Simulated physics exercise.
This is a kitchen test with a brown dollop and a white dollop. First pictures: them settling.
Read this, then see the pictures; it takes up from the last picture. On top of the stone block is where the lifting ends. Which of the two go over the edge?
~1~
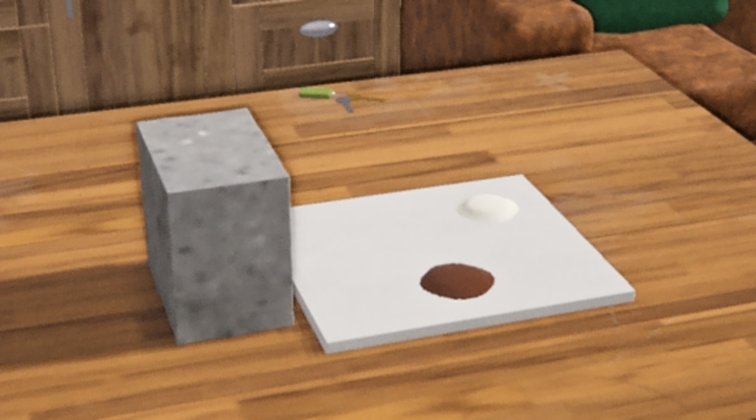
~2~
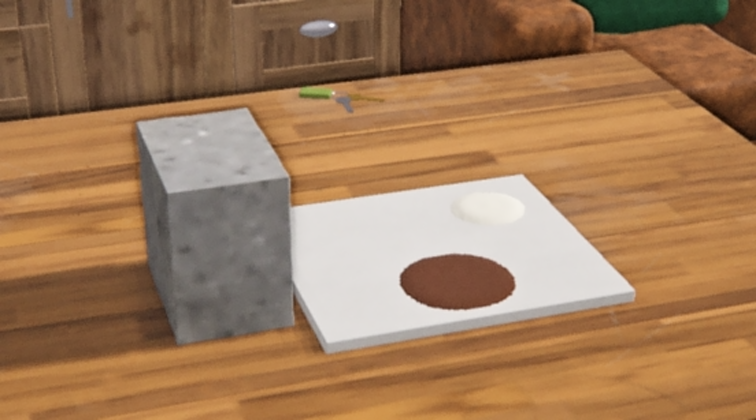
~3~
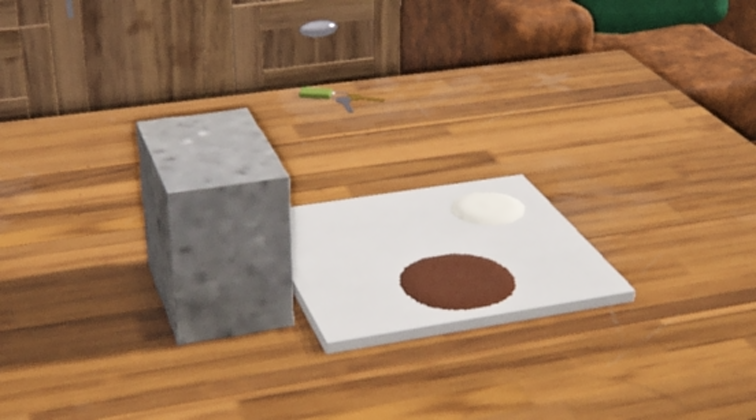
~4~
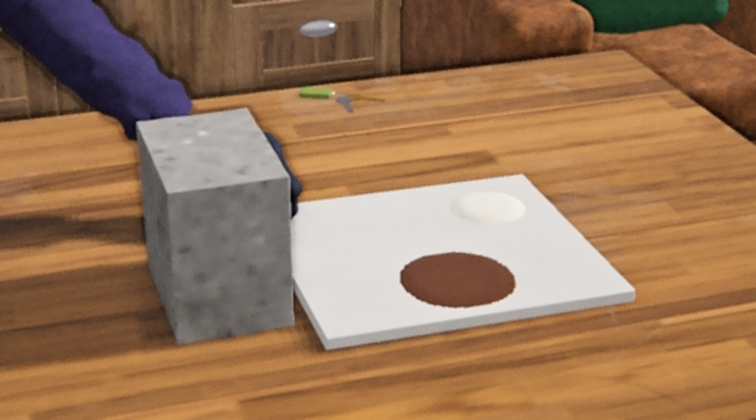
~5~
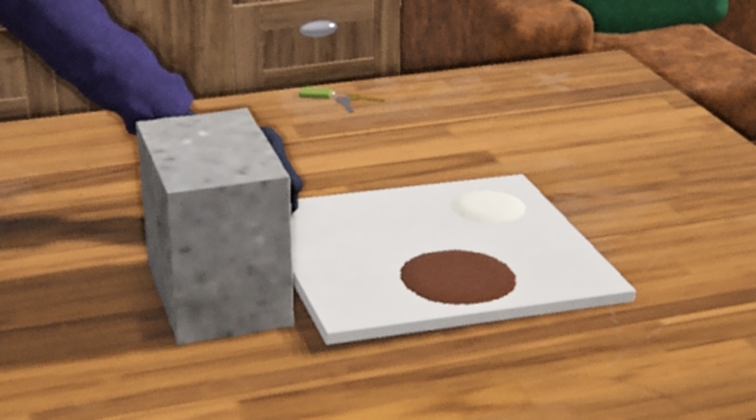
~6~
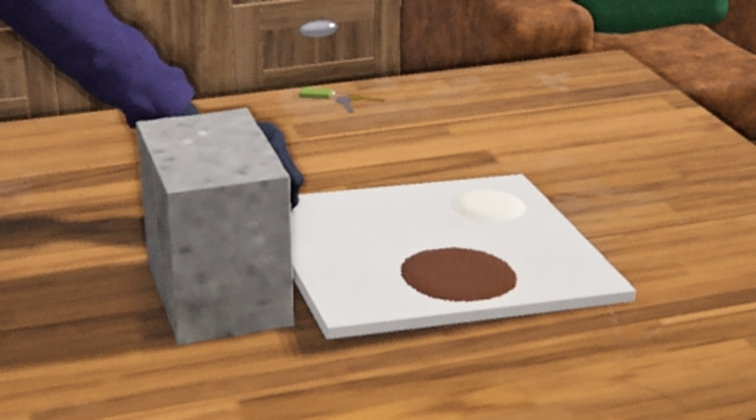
At the end, the brown dollop pours off. The white dollop pours off.
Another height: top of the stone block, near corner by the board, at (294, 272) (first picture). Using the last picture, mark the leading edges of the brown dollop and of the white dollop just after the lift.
The tips end near (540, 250) and near (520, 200), in that order.
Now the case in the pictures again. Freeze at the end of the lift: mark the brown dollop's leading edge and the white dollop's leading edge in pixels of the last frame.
Around (607, 254) and around (553, 199).
Shortly, slope about 34°; the brown dollop has crept down a long way; the white dollop is dripping off the low end.
Then, the brown dollop is dripping off the low end; the white dollop is dripping off the low end.
At the finish, slope about 34°; the brown dollop is dripping off the low end; the white dollop is dripping off the low end.
